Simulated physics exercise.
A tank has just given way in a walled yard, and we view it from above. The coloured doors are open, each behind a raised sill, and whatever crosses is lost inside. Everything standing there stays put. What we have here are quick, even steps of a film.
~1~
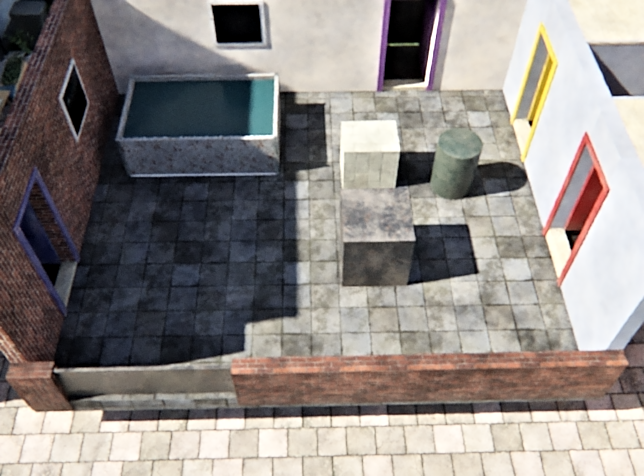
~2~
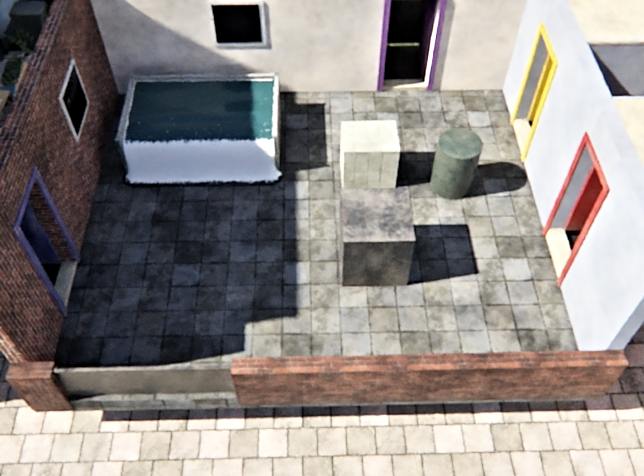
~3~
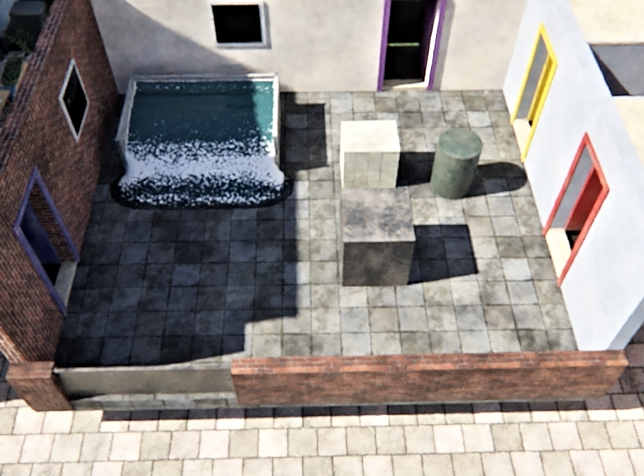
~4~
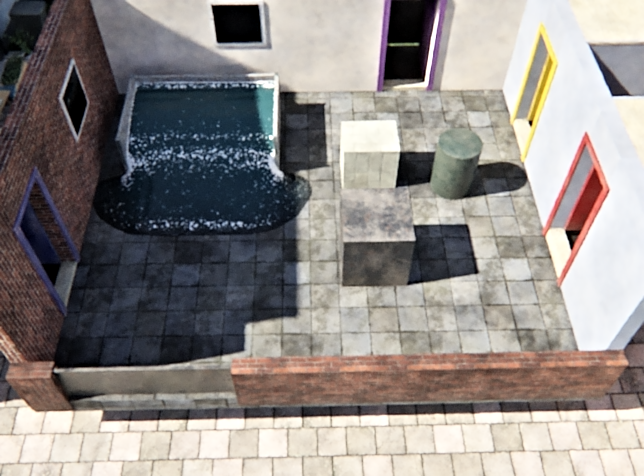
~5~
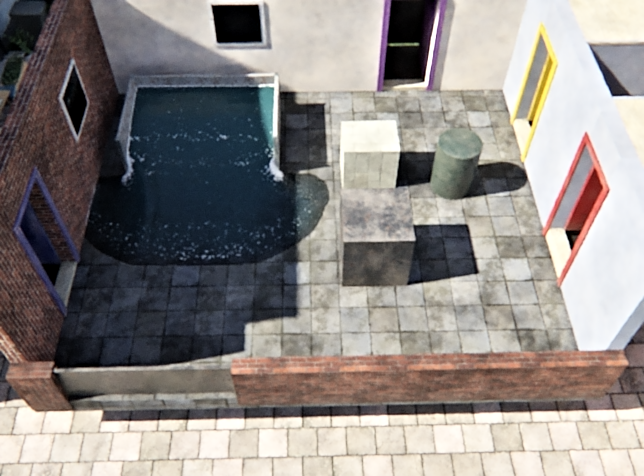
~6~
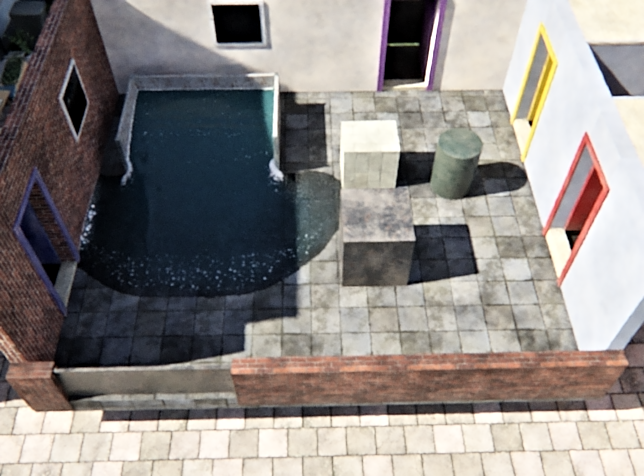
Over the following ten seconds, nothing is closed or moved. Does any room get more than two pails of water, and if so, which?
Door by door: The purple door does not; the blue door does; the yellow door does not; the red door does not.
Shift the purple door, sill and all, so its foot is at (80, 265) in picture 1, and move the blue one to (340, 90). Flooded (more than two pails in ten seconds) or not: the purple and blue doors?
Purple: Gets flooded; blue: Does not flood.
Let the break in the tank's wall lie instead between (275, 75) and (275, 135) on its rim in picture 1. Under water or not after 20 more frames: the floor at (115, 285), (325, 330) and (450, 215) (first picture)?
The first spot is spared, the second soaked and the third soaked.
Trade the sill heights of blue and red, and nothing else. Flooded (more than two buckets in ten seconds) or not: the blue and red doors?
The blue door door stays within it and the red door door overflows the limit.
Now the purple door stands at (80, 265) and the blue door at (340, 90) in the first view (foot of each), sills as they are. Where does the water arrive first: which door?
Answer: The purple one.
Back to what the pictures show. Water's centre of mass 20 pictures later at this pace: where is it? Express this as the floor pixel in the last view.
About (236, 287).
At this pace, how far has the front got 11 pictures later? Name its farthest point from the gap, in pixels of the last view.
Farthest reach: About (458, 378).
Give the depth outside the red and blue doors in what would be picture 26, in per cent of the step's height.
Depth ratios, approx.: 10 and 290 percent.
A moment on, water covers 40 % of the floor; the purple door not reached, the blue door wet at the sill, nothing in, the yellow door not reached, the red door not reached.
Next, water covers 45 % of the floor; the purple door not reached, the blue door under two buckets in, the yellow door not reached, the red door not reached.
Then, water covers 60 % of the floor; the purple door not reached, the blue door over two buckets in, the yellow door not reached, the red door not reached.
Later, water covers 80 % of the floor; the purple door not reached, the blue door far over two buckets in, the yellow door wet at the sill, nothing in, the red door wet at the sill, nothing in.
In the end, water covers 100 % of the floor; the purple door wet at the sill, nothing in, the blue door far over two buckets in, the yellow door wet at the sill, nothing in, the red door wet at the sill, nothing in.
